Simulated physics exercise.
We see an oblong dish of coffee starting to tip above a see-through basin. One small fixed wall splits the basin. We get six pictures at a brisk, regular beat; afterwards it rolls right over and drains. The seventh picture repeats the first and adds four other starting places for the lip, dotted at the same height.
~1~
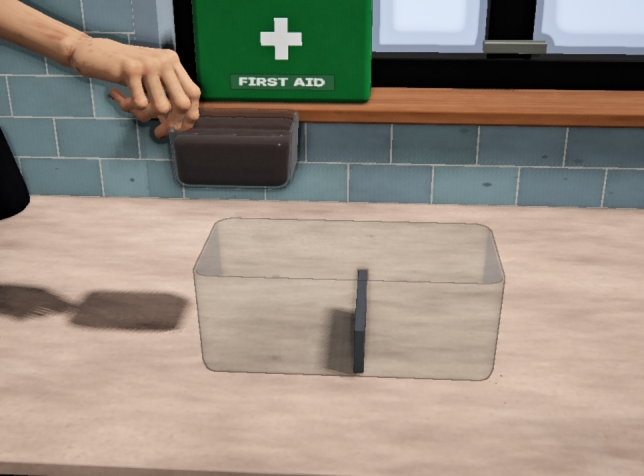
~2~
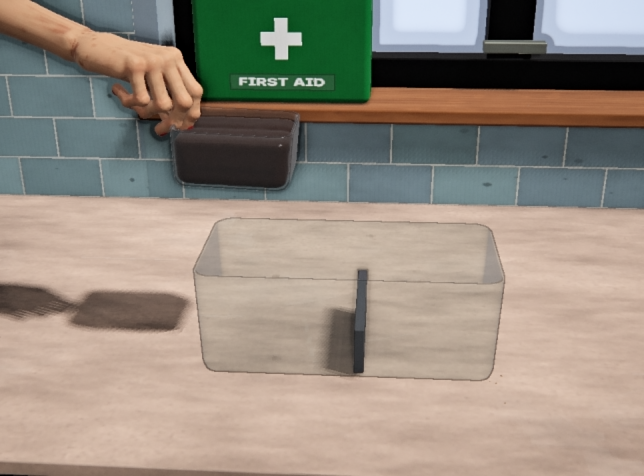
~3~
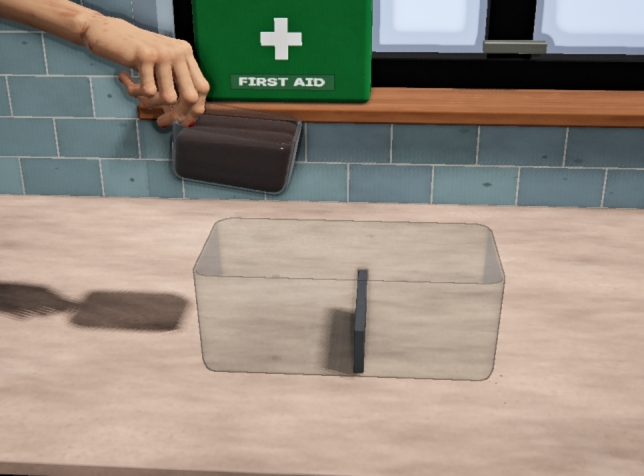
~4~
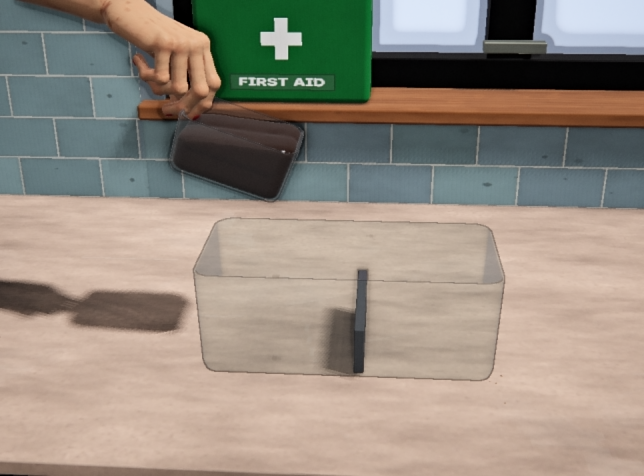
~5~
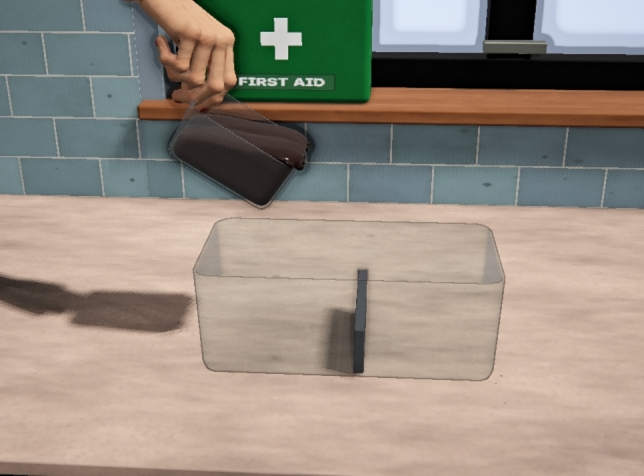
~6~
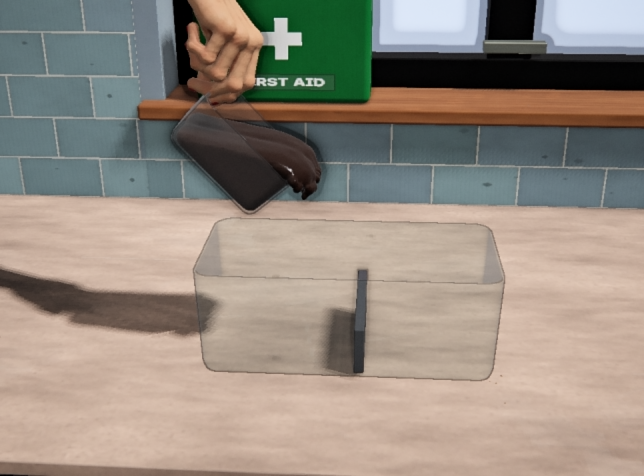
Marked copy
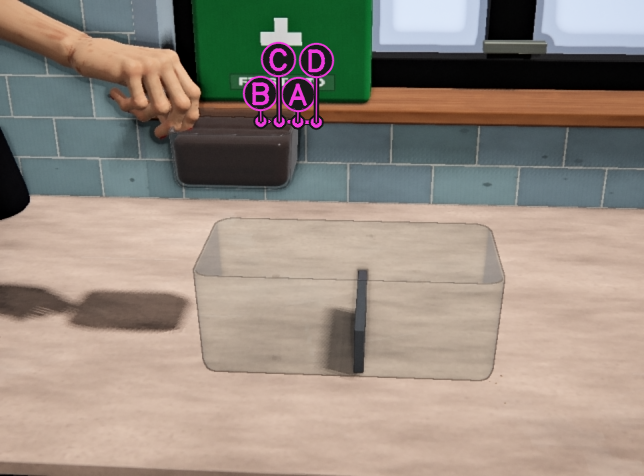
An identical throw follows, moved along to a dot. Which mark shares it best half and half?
The best place is D.
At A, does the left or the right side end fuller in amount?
The left one.
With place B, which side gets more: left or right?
More ends on the left.
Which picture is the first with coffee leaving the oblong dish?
Picture 5.
On the marked copy, A at (297, 121); B at (260, 121); C at (279, 121); D at (316, 122).
With A, about 79 % ends left of the wall and 18 % right of it; 3 % is lost outside.
With B, about 91 % ends left of the wall and 6 % right of it; 3 % is lost outside.
With C, about 94 % ends left of the wall and 4 % right of it.
With D, about 51 % ends left of the wall and 47 % right of it.
